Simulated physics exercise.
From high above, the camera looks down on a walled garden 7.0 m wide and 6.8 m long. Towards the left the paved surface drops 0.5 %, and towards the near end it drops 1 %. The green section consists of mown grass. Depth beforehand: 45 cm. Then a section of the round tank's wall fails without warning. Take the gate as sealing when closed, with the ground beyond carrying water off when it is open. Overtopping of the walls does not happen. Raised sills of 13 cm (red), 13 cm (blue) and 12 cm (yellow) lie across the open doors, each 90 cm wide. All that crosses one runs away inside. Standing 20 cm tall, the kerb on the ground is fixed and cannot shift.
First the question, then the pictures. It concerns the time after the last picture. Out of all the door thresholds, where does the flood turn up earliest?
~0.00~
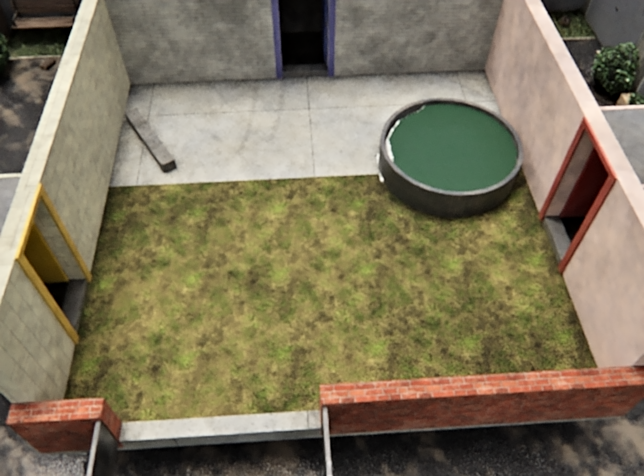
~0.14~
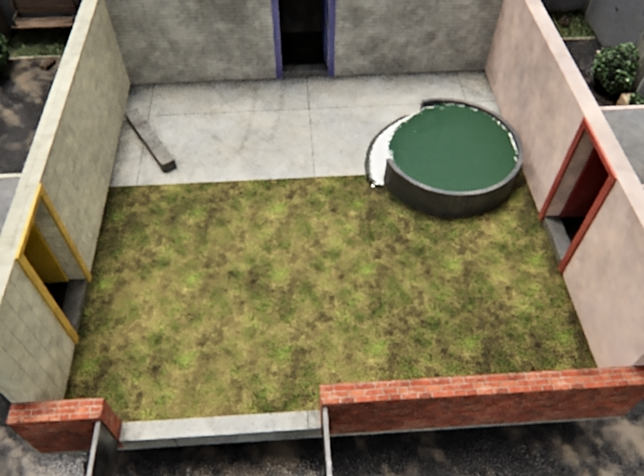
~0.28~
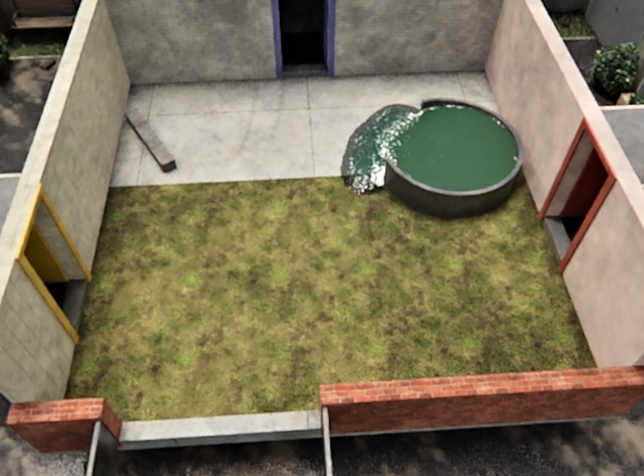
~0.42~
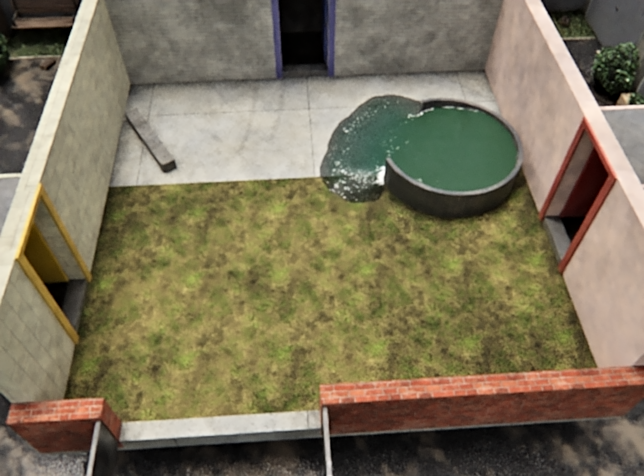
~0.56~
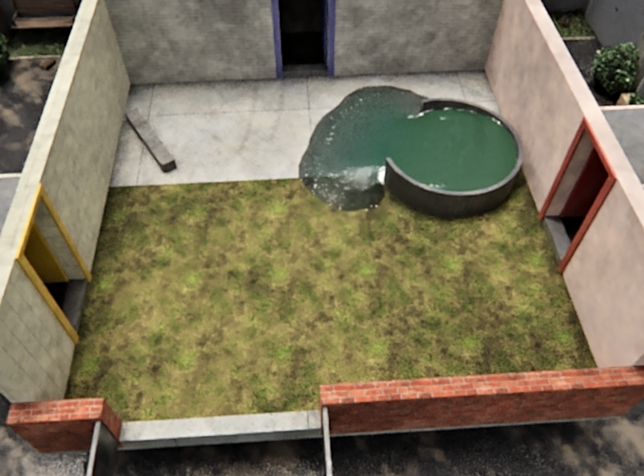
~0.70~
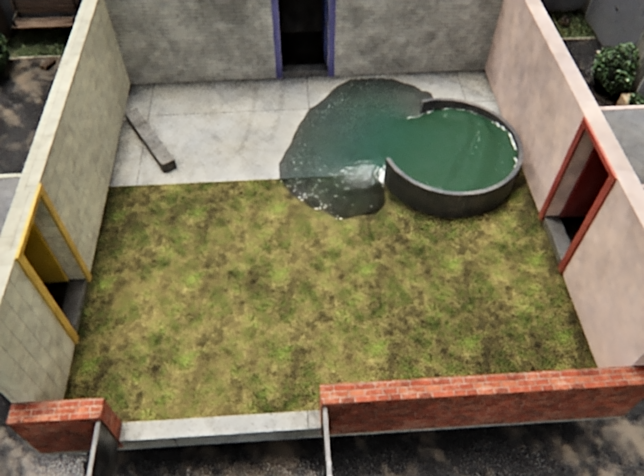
I would say at the blue threshold.
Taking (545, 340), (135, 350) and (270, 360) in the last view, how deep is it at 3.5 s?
Depths: About 0, 0 and 0 centimetres.
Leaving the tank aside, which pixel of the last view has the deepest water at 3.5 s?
Location: Approx. (128, 100).
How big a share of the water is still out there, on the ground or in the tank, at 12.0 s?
94 %.
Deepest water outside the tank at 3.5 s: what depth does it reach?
Depth max: Approx. 30 cm.
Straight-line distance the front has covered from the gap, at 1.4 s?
Distance: Approx. 3.0 m.
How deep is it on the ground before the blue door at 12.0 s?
Looks like about 2.5 cm at that spot.
After 1.4 s water covers 20 % of the floor and is deepest (19 cm) near (380, 141); red door not reached, blue door reached at 1.1 s, yellow door not reached.
After 2.2 s water covers 35 % of the floor and is deepest (17 cm) near (333, 80); red door not reached, blue door reached at 1.1 s, yellow door not reached.
After 3.5 s water covers 45 % of the floor and is deepest (30 cm) near (128, 100); red door not reached, blue door reached at 1.1 s, yellow door not reached.
After 7.0 s water covers 60 % of the floor and is deepest (10 cm) near (169, 144); red door not reached, blue door reached at 1.1 s, yellow door reached at 5.5 s.
After 12.0 s water covers 85 % of the floor and is deepest (8 cm) near (59, 426); red door not reached, blue door reached at 1.1 s, yellow door reached at 5.5 s.
